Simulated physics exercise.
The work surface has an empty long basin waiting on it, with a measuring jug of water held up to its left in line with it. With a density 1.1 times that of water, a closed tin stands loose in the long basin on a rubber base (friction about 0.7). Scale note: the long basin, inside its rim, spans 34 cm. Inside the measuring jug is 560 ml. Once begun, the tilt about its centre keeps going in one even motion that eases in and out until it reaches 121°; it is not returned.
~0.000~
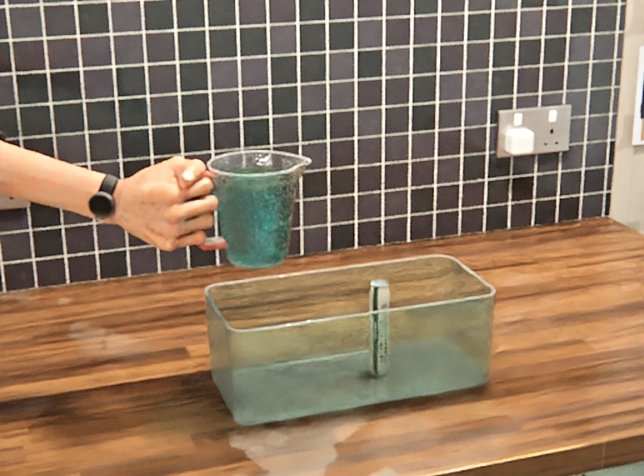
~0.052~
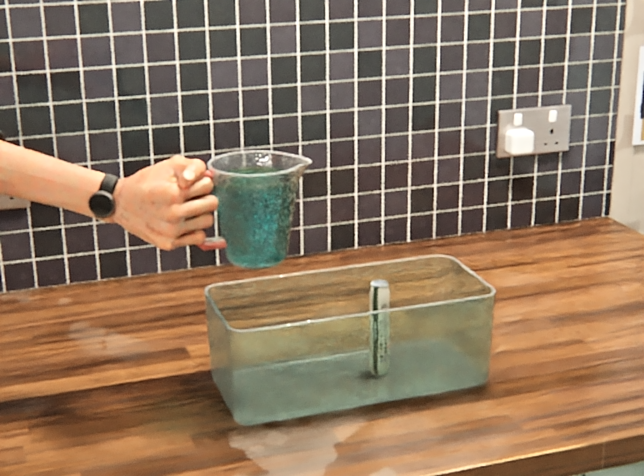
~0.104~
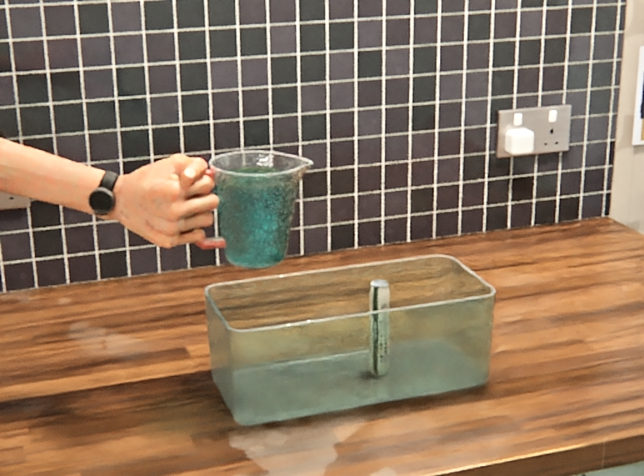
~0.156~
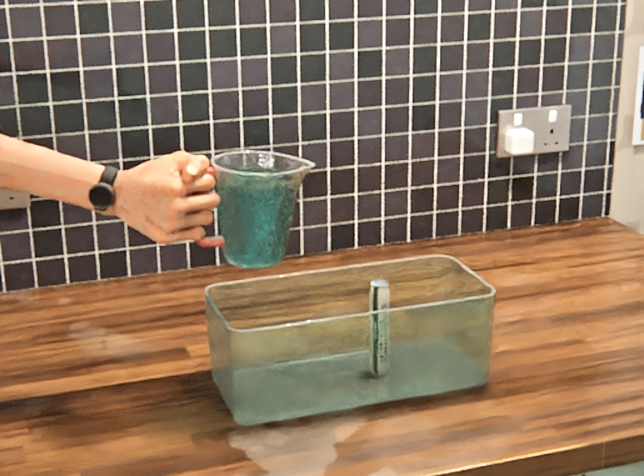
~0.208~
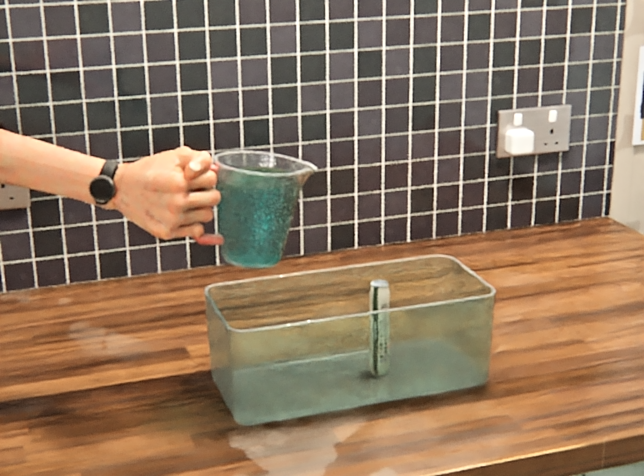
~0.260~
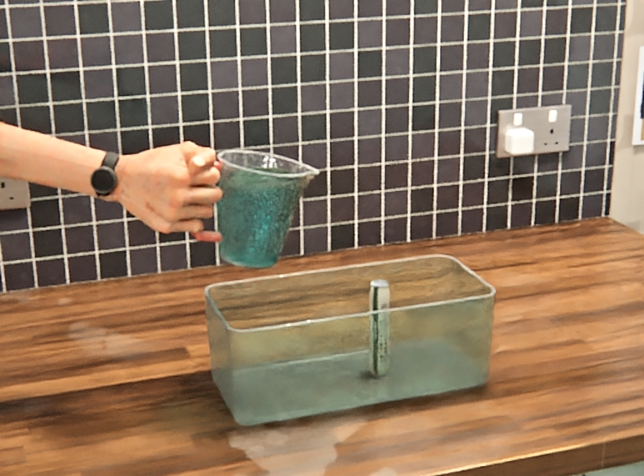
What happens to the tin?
It tumbles.
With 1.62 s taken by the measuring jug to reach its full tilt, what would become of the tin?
Tips over.
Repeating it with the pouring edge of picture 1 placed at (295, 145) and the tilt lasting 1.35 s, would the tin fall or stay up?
Then it stays on its base.
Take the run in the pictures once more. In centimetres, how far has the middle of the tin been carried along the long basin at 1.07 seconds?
About 7 cm.
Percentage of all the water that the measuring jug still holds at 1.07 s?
About 8 per cent.
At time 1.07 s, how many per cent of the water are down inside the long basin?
Roughly 84 per cent.
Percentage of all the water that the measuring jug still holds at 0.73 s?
Near 70 in a hundred.
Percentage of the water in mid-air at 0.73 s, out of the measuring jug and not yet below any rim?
Close to 18 per cent, I'd say.
By 0.73 s the tilt is 71° and 69 per cent is still to pour; the tin stands where it began.
By 1.07 s the tilt is 111° and 8 per cent is still to pour; the tin lies on its side.
By 1.42 s the tilt is 121° and 0 per cent is still to pour; the tin lies on its side.
By 1.81 s the tilt is 121° and 0 per cent is still to pour; the tin lies on its side.
At rest the tin lies on its side.
